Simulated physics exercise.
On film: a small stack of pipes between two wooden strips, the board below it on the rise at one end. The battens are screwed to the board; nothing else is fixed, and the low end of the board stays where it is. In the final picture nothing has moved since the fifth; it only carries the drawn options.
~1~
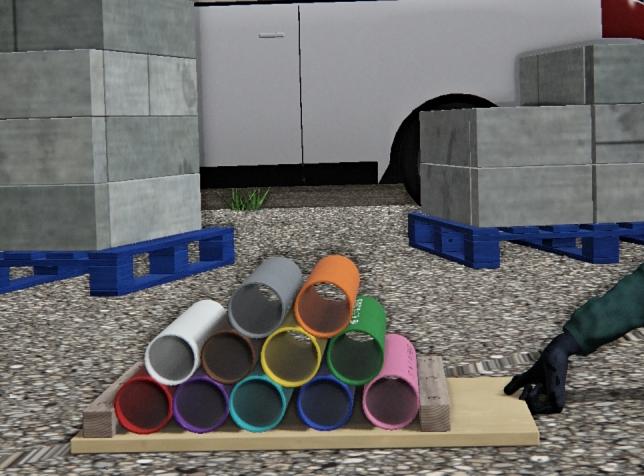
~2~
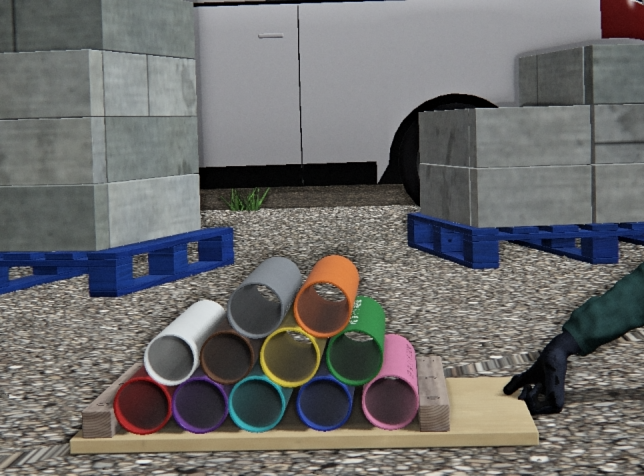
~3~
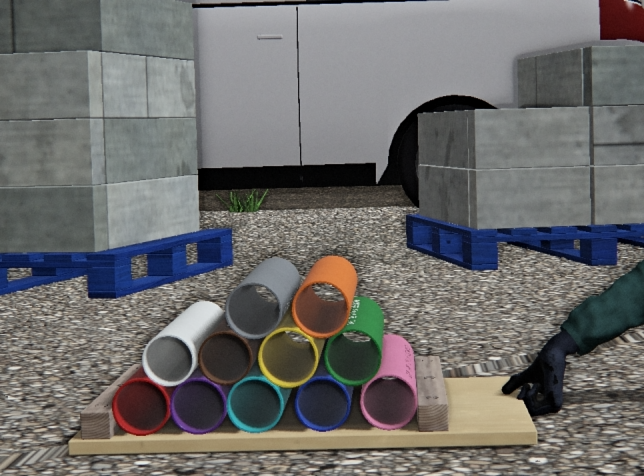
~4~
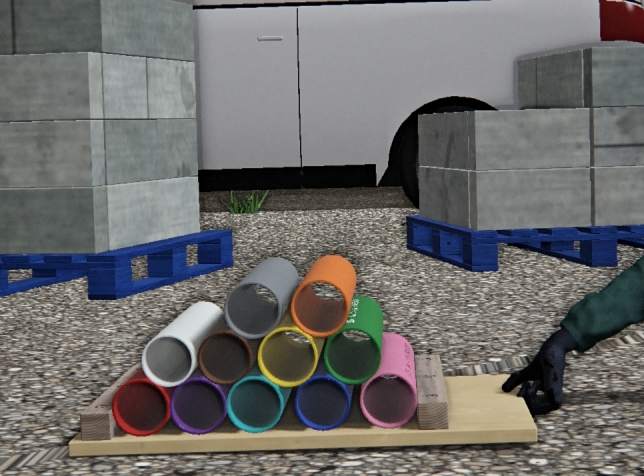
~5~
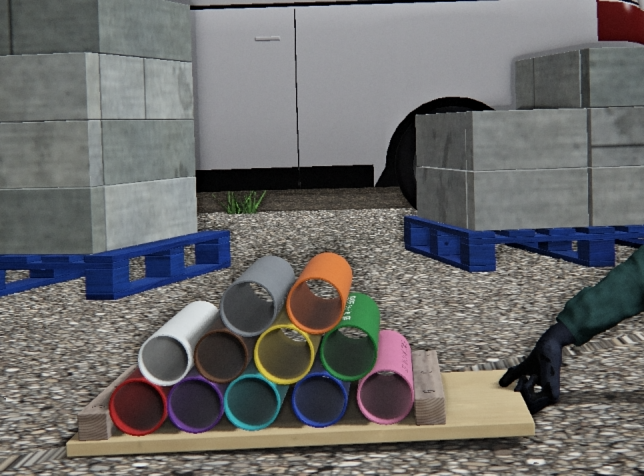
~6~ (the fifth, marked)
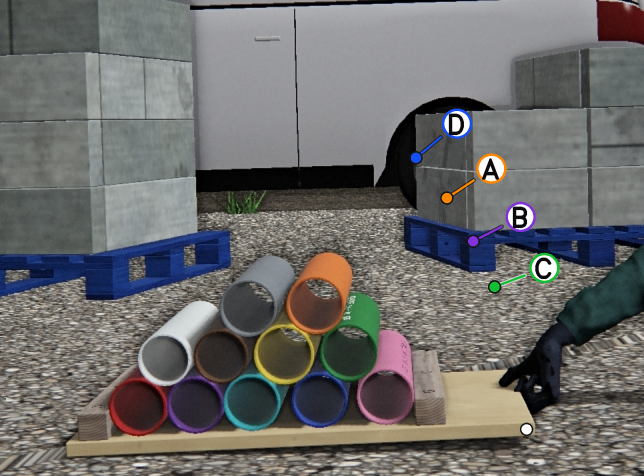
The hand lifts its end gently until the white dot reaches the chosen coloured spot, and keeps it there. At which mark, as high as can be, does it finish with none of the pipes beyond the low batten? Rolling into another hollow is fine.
No higher than C.
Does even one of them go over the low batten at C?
No.
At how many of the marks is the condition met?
One of them.
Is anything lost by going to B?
Yes.
On the copy, A at (447, 198); B at (473, 241); C at (495, 287); D at (416, 158); the white dot at (526, 429).
On C. First, board at 14°.
Then, board at 20°.
Finally, board at 20°, none over the low batten.
By contrast, A six over the low batten; B four over the low batten (brown, yellow, white, grey); D six over the low batten.
